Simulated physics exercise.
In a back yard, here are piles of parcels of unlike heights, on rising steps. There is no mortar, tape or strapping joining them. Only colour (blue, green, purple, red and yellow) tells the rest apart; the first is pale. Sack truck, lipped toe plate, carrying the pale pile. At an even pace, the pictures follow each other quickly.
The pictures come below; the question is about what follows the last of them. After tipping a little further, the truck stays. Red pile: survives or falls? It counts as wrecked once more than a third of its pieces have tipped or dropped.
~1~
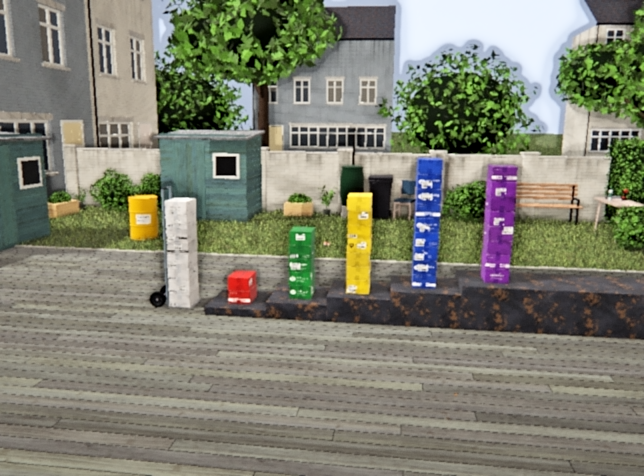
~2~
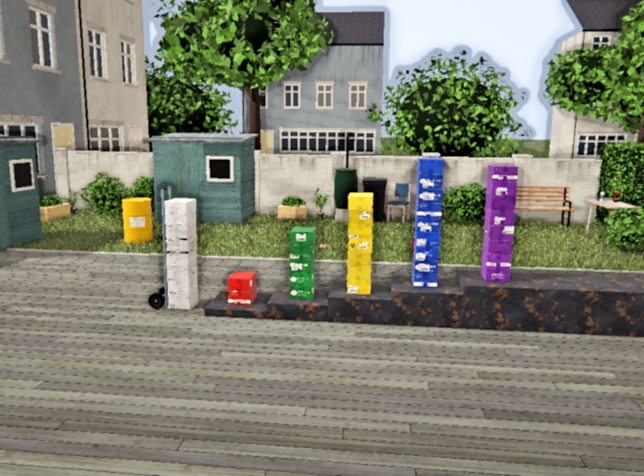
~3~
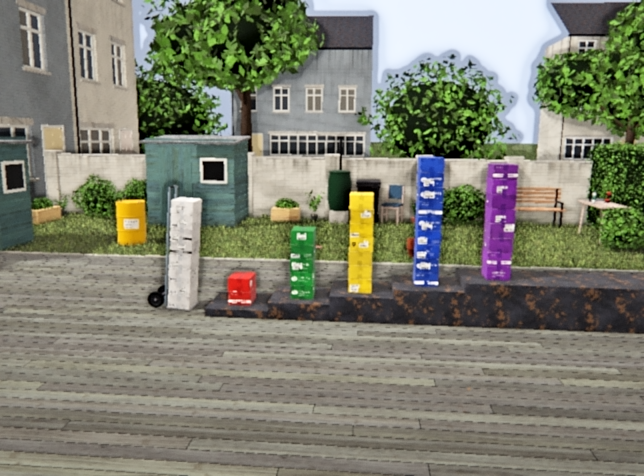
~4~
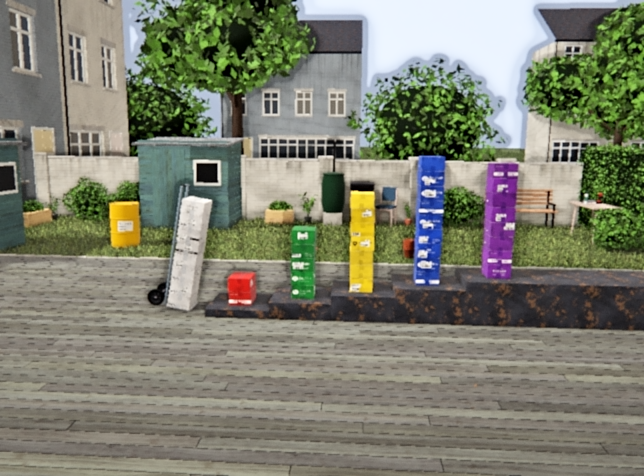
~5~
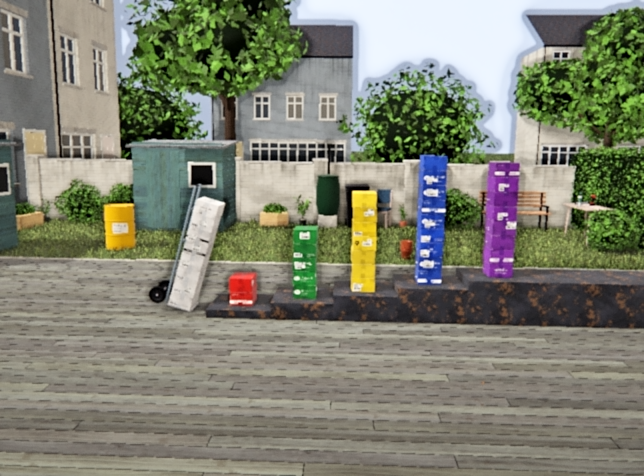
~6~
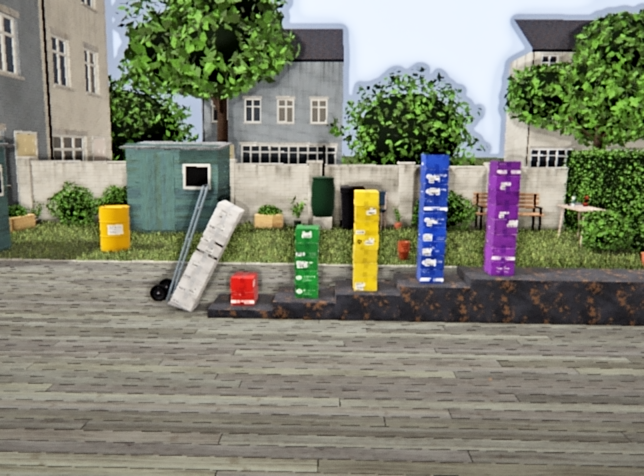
Survives.
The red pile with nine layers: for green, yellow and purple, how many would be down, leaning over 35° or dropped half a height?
Green 4, yellow 7, purple 8.
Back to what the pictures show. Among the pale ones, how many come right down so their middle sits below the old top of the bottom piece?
Counting them up gives 1.
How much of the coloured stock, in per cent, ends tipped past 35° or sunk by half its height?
It comes out at around 0 per cent.
Soon after the last picture, 2 of the pale pile down; none of the 2 red parcels down (0 of 31 in all colours); top red parcel unmoved.
A little later, 8 of the pale pile down; none of the 2 red parcels down (0 of 31 in all colours); top red parcel unmoved.
Later still, 8 of the pale pile down; none of the 2 red parcels down (0 of 31 in all colours); top red parcel shifted a little; top green parcel shifted a little.
At rest, 8 of the pale pile down; none of the 2 red parcels down (0 of 31 in all colours); top red parcel shifted a little; top green parcel shifted a little. As the last picture would show them, middles, top red parcel near (246, 282), top green parcel near (310, 234).
